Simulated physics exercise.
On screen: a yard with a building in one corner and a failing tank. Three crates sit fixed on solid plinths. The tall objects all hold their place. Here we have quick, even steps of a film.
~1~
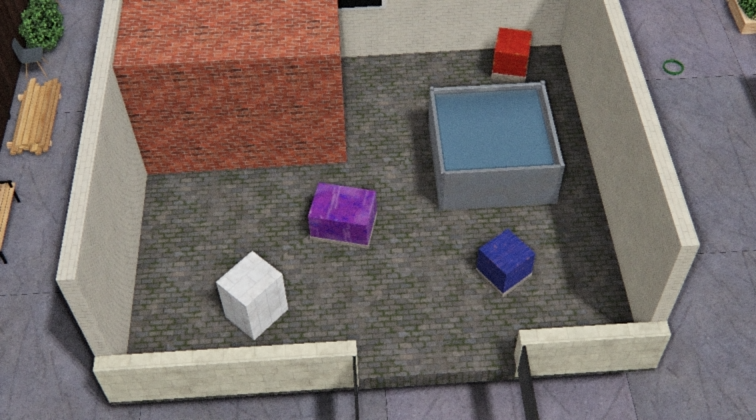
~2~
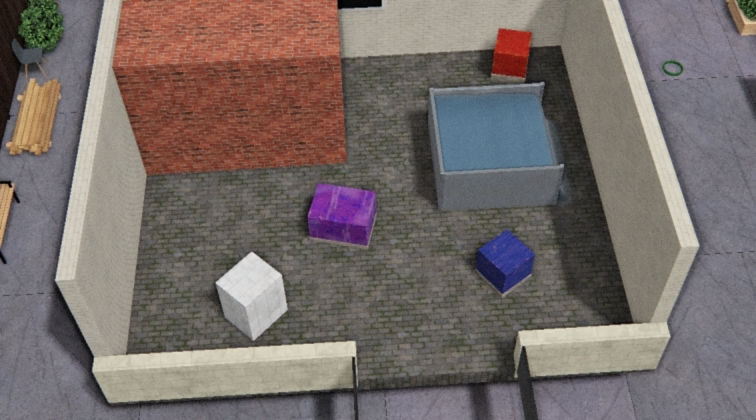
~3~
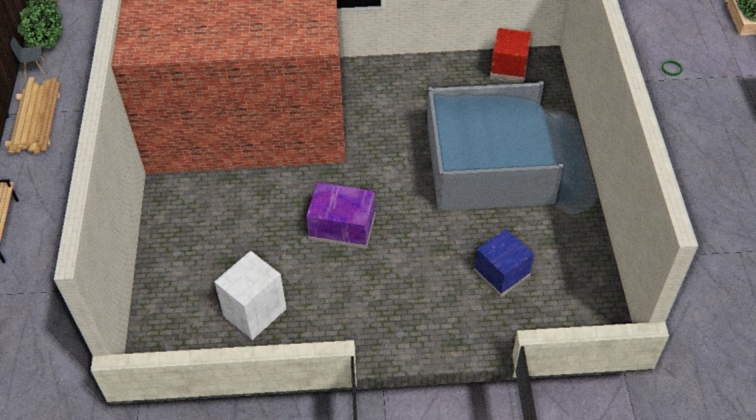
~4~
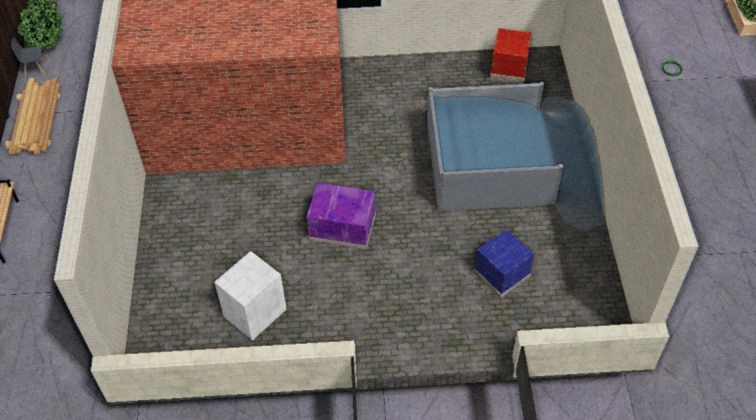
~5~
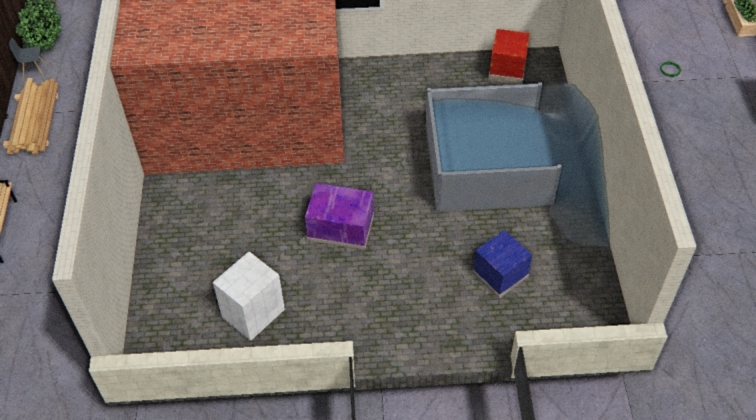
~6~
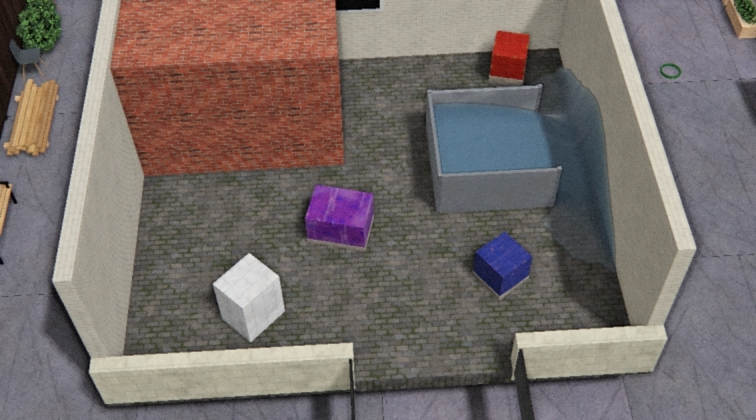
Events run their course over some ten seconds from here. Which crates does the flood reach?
At the end, the red crate is going to be reached by the water; the blue crate is going to be reached by the water; the purple crate is going to be reached by the water.
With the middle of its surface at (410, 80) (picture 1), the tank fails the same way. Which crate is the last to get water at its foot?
Answer: The crate marked purple.
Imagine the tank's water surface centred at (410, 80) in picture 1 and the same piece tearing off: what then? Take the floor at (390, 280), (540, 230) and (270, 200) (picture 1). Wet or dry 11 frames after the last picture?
Results in order - left untouched, swamped, left untouched.
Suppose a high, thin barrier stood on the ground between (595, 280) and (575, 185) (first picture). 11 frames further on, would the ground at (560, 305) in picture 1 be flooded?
There: Flooded.
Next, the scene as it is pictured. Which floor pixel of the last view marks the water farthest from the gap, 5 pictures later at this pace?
Somewhere around (628, 350).
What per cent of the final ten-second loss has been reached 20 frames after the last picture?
Around 25 percent.
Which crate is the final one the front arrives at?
My answer is the crate marked purple.
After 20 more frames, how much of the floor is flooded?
That should be about 55 %.
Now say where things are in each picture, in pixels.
Still water in the tank at (494, 129), in the first picture.
Water pours out at (545, 148) and has run to a hidden place, in the second picture.
The front is at (564, 115), out from the gap at (544, 150), in the third picture.
The front is at (574, 103), out from the gap at (544, 152), in the fourth picture.
Water pours out at (542, 153) and has run to (567, 85), in the fifth picture.
The front is at (563, 69), out from the gap at (542, 155), in the sixth picture.
A moment on, water covers 20 % of the floor; the red crate water round its plinth, the blue crate water round its plinth, the purple crate not reached.
Next, water covers 30 % of the floor; the red crate water round its plinth, the blue crate water round its plinth, the purple crate not reached.
Then, water covers 55 % of the floor; the red crate water round its plinth, the blue crate water round its plinth, the purple crate not reached.
Later, water covers 90 % of the floor; the red crate water round its plinth, the blue crate water round its plinth, the purple crate water round its plinth.
In the end, water covers 95 % of the floor; the red crate was topped, the blue crate was topped, the purple crate was topped.
